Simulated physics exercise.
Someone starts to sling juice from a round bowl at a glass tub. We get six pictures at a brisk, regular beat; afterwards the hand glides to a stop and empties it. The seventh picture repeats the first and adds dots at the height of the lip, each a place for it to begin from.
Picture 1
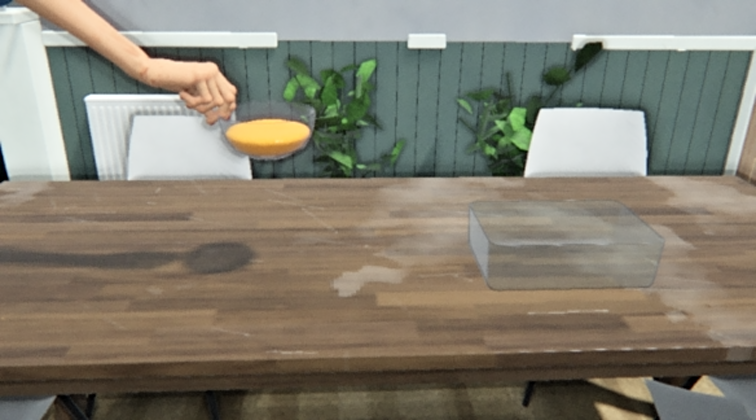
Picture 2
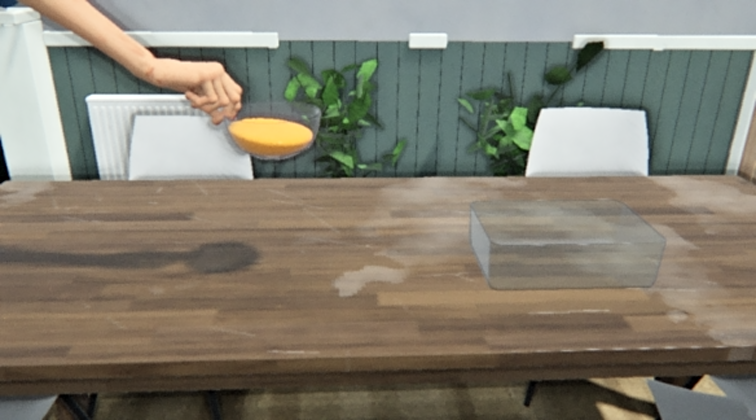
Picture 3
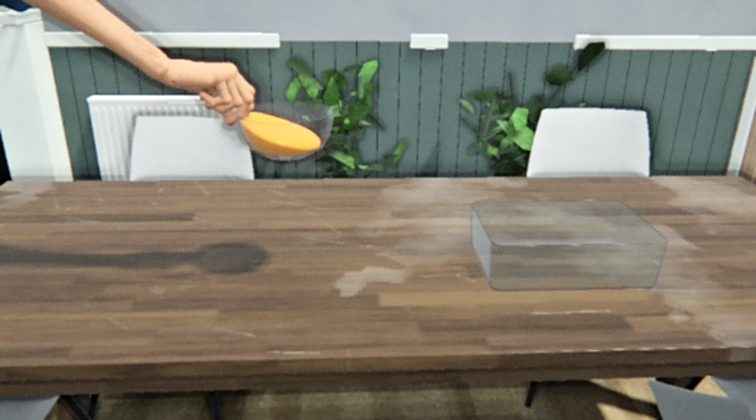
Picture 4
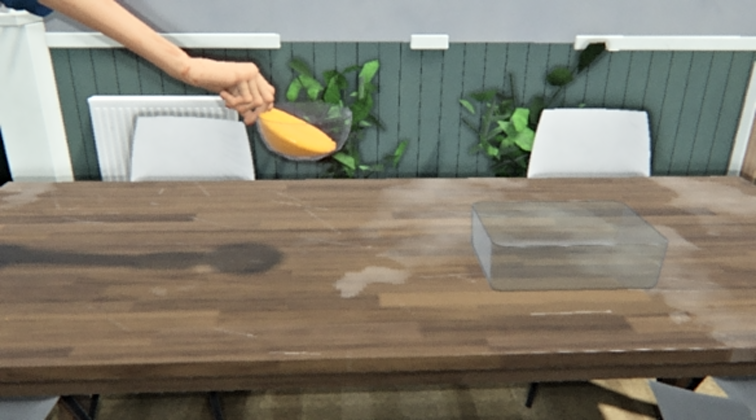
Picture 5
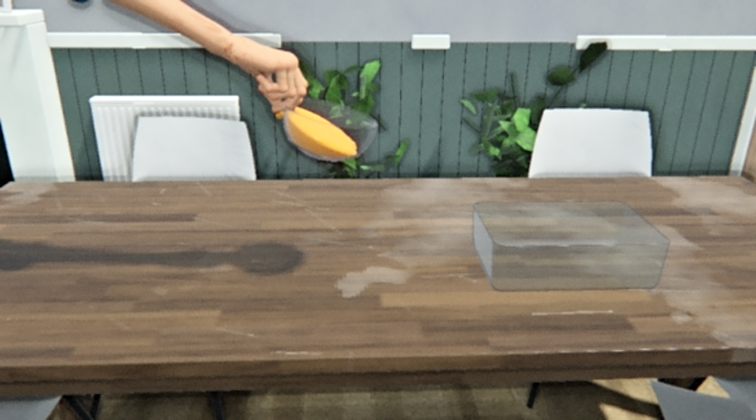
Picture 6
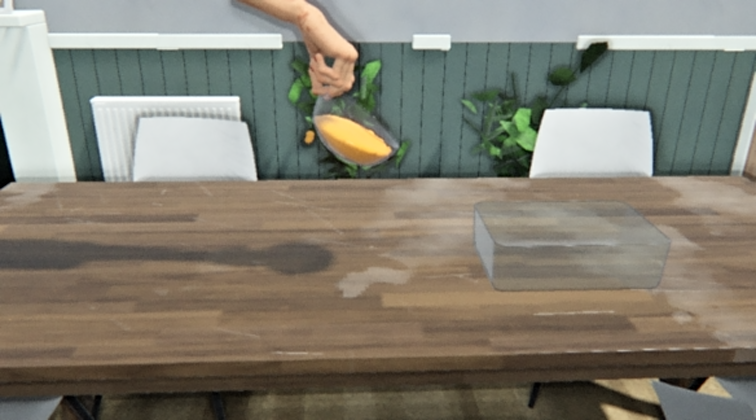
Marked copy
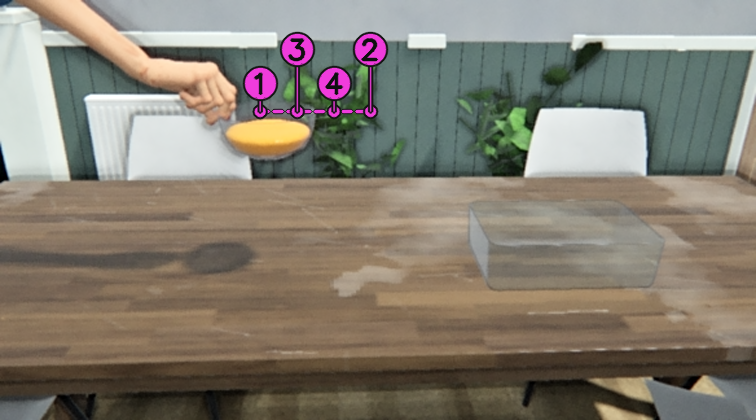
A hand swings a round bowl of orange juice rightward above the table, tipping it.
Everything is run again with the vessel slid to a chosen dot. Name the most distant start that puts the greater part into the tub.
Take 4.
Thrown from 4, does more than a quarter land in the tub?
Yes.
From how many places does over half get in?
Two of them.
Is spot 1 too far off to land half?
Yes.
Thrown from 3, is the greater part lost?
Yes.
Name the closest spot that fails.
3 it is.
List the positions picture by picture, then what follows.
In the first frame, upright, lip at (313, 111); tub from (486, 288) to (652, 285); nothing has left yet.
In the second frame, upright, lip at (318, 111); nothing has left yet.
In the third frame, upright, lip at (331, 111); nothing has left yet.
In the fourth frame, upright, lip at (350, 113); juice is over the rim, down to (262, 111).
In the fifth frame, tipped about 14°, lip at (376, 123); nothing has left yet.
In the sixth frame, tipped about 39°, lip at (398, 144); nothing has left yet.
On the marked copy, 1 at (260, 111); 2 at (370, 111); 3 at (297, 111); 4 at (334, 111).
With 1, about 0 % lands in the tub, 98 % falls short.
With 2, about 77 % lands in the tub, 5 % falls short and 18 % goes beside or beyond.
With 3, about 18 % lands in the tub, 76 % falls short and 6 % goes beside or beyond.
With 4, about 67 % lands in the tub, 23 % falls short and 10 % goes beside or beyond.
